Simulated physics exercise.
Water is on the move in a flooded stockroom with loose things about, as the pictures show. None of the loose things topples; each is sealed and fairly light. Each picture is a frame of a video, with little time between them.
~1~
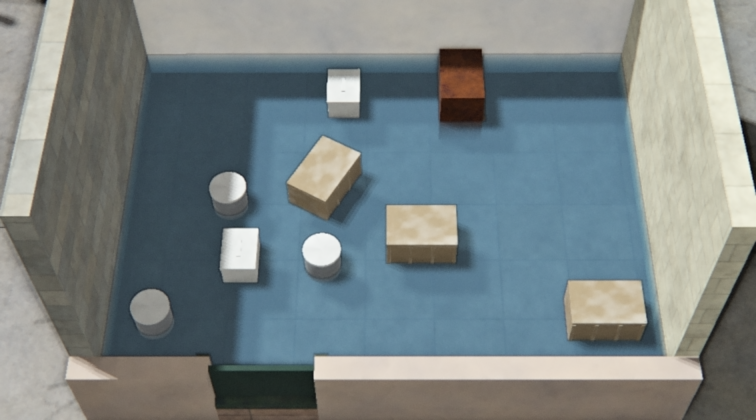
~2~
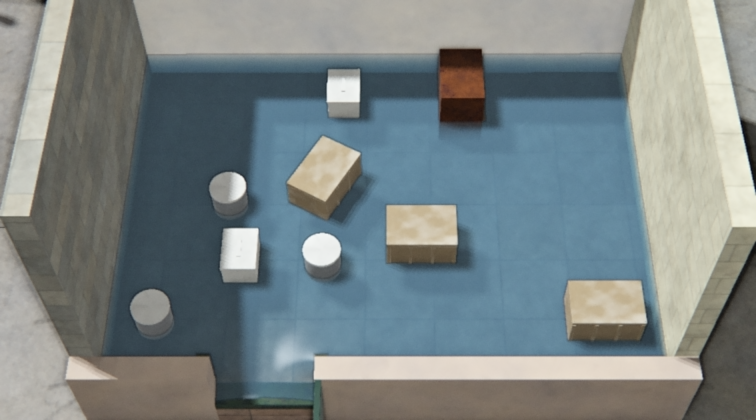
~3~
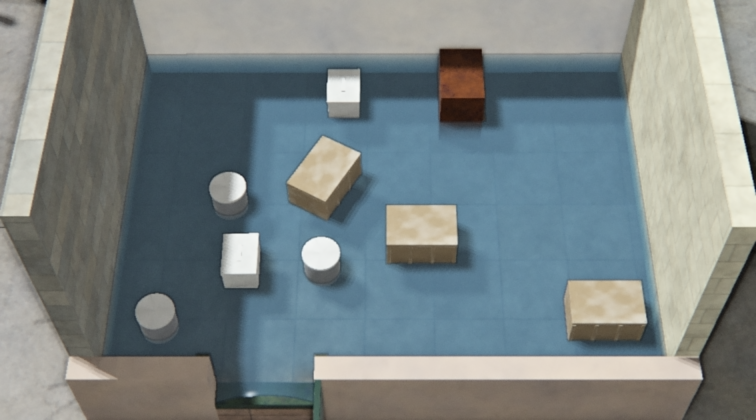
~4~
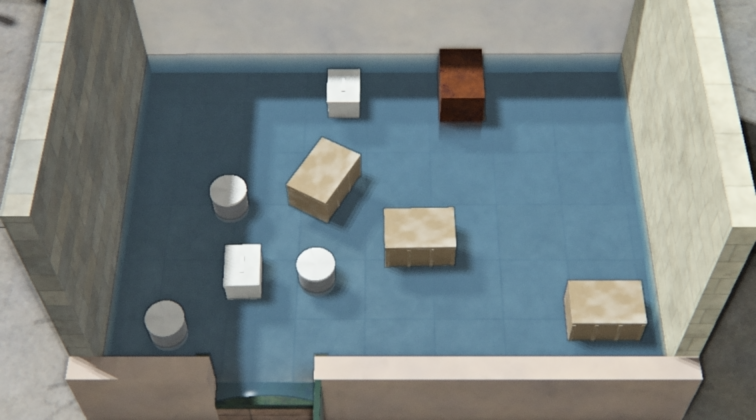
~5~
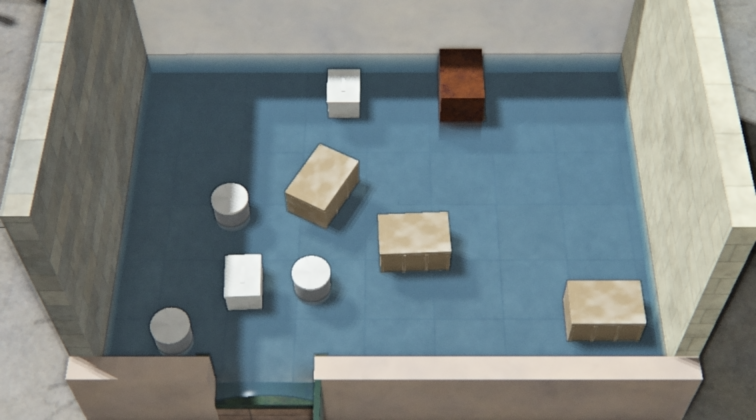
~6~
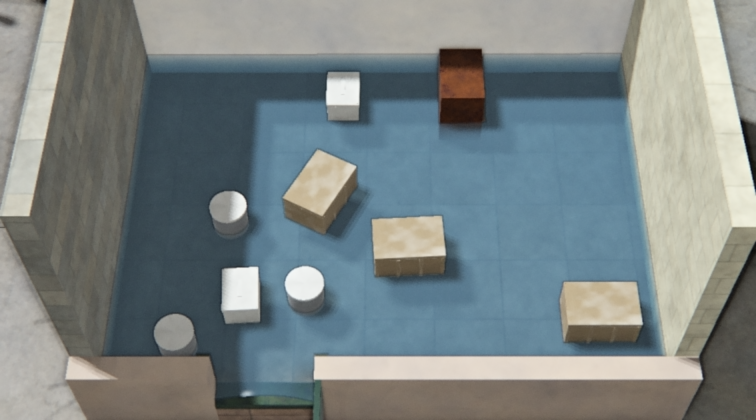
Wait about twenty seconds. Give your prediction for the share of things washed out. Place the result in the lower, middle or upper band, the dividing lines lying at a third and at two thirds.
Upper band.
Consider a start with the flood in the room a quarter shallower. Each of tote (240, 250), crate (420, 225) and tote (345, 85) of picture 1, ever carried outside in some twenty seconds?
In that order: Washed out, through, inside.
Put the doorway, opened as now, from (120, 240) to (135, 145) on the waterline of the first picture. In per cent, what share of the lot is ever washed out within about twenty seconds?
90 per cent or so.
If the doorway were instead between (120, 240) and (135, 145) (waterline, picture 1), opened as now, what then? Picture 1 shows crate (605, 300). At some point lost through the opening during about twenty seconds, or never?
Remains.
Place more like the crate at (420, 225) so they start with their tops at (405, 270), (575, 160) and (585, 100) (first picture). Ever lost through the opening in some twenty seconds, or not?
Result, in sequence: Ends up outside; never gets out; never gets out.
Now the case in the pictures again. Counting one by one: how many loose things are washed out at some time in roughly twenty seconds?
Count: 6.
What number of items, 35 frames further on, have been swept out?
The count is 6.
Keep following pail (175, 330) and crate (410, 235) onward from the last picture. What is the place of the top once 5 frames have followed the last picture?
Close to (231, 354) and (370, 262).
A moment on, 2 of 8 are out; 6 afloat.
Next, 5 of 8 are out; 3 afloat.
Later, 6 of 8 are out; 2 afloat.
In the end, 6 of 8 are out; 2 afloat.
